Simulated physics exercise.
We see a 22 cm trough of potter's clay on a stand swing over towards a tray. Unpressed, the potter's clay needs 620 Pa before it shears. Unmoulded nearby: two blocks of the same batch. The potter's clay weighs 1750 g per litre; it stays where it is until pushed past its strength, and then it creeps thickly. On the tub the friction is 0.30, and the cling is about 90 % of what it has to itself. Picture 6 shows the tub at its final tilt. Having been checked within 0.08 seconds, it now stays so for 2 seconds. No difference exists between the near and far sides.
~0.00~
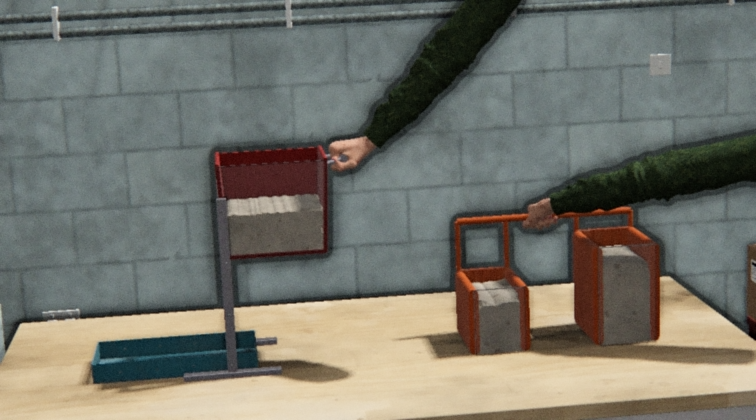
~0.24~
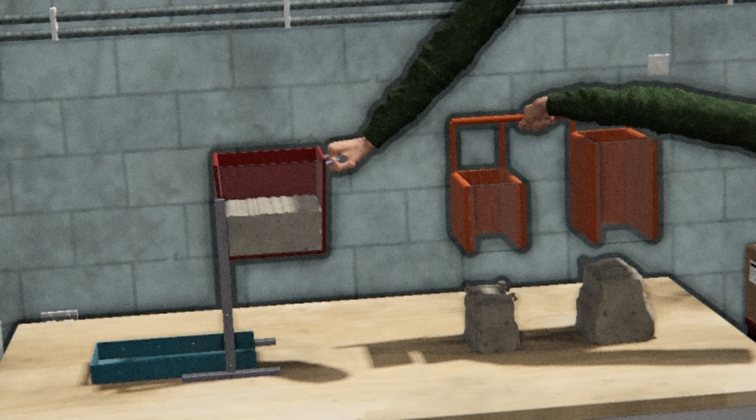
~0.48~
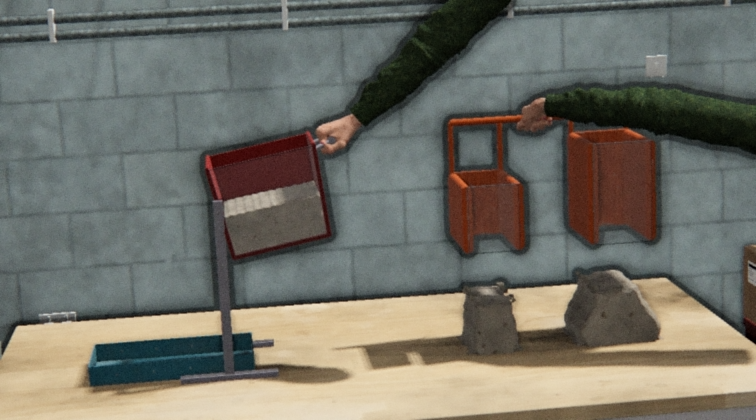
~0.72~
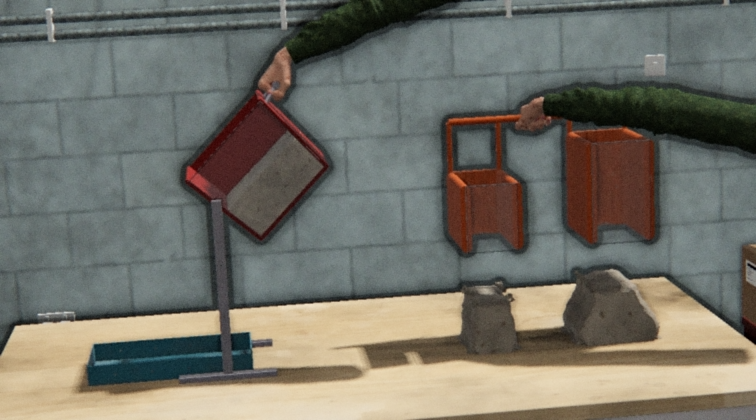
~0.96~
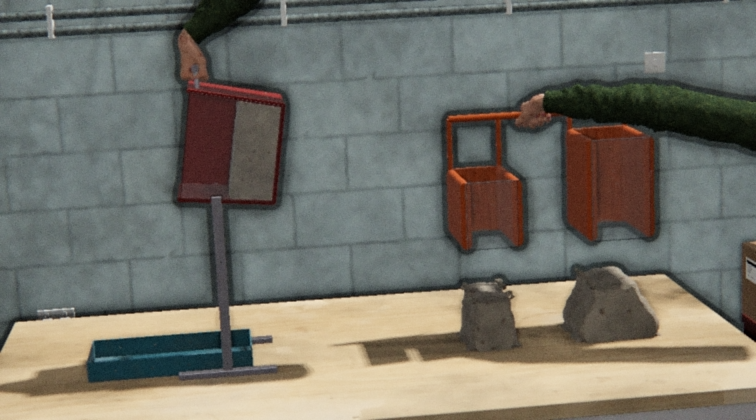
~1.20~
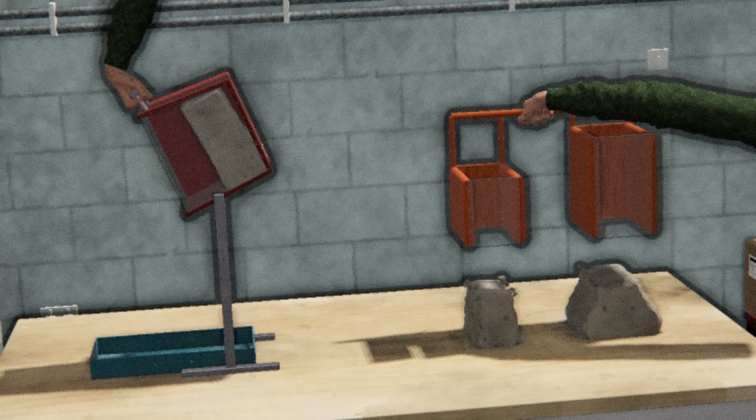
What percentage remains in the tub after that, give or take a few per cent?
40 %.
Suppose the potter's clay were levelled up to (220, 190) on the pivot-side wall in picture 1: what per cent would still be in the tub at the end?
That gives some 18 %.
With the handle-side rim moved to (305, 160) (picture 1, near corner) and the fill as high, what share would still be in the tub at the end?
I'd guess around 50 per cent remains.
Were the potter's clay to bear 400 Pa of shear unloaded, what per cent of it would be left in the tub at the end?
It would come to about 30 %.
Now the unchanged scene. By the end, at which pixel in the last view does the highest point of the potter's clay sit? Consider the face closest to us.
About (254, 157).
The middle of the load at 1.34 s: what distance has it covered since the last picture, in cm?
About 9 cm.
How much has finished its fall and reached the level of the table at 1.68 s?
By then close to 45 % is down.
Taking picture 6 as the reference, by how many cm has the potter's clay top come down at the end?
About 16 cm.
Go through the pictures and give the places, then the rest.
Handle-side rim at (324, 160), tilt 0 degrees; highest point of the potter's clay at (251, 213); test blocks 14 cm, 21 cm high (left to right), in the first picture.
Handle-side rim at (322, 160), tilt 0 degrees; highest point of the potter's clay at (250, 214); test blocks 14 cm, 18 cm high (left to right), in the second picture.
Handle-side rim at (311, 145), tilt 10 degrees; highest point of the potter's clay at (314, 196); test blocks 13 cm, 15 cm high (left to right), in the third picture.
Handle-side rim at (259, 102), tilt 45 degrees; highest point of the potter's clay at (292, 141); test blocks 13 cm, 15 cm high (left to right), in the fourth picture.
Handle-side rim at (188, 94), tilt 81 degrees; highest point of the potter's clay at (244, 103); test blocks 13 cm, 15 cm high (left to right), in the fifth picture.
Handle-side rim at (140, 119), tilt 111 degrees; highest point of the potter's clay at (218, 92); test blocks 13 cm, 15 cm high (left to right), in the sixth picture.
By 1.34 s, the tub is at 111 degrees and holds 98 %.
By 1.51 s, the tub is at 111 degrees and holds 42 %.
By 1.68 s, the tub is at 111 degrees and holds 40 %.
By 1.85 s, the tub is at 111 degrees and holds 40 %.
By 3.20 s, at the end, the tub is at 111 degrees and holds 40 %.
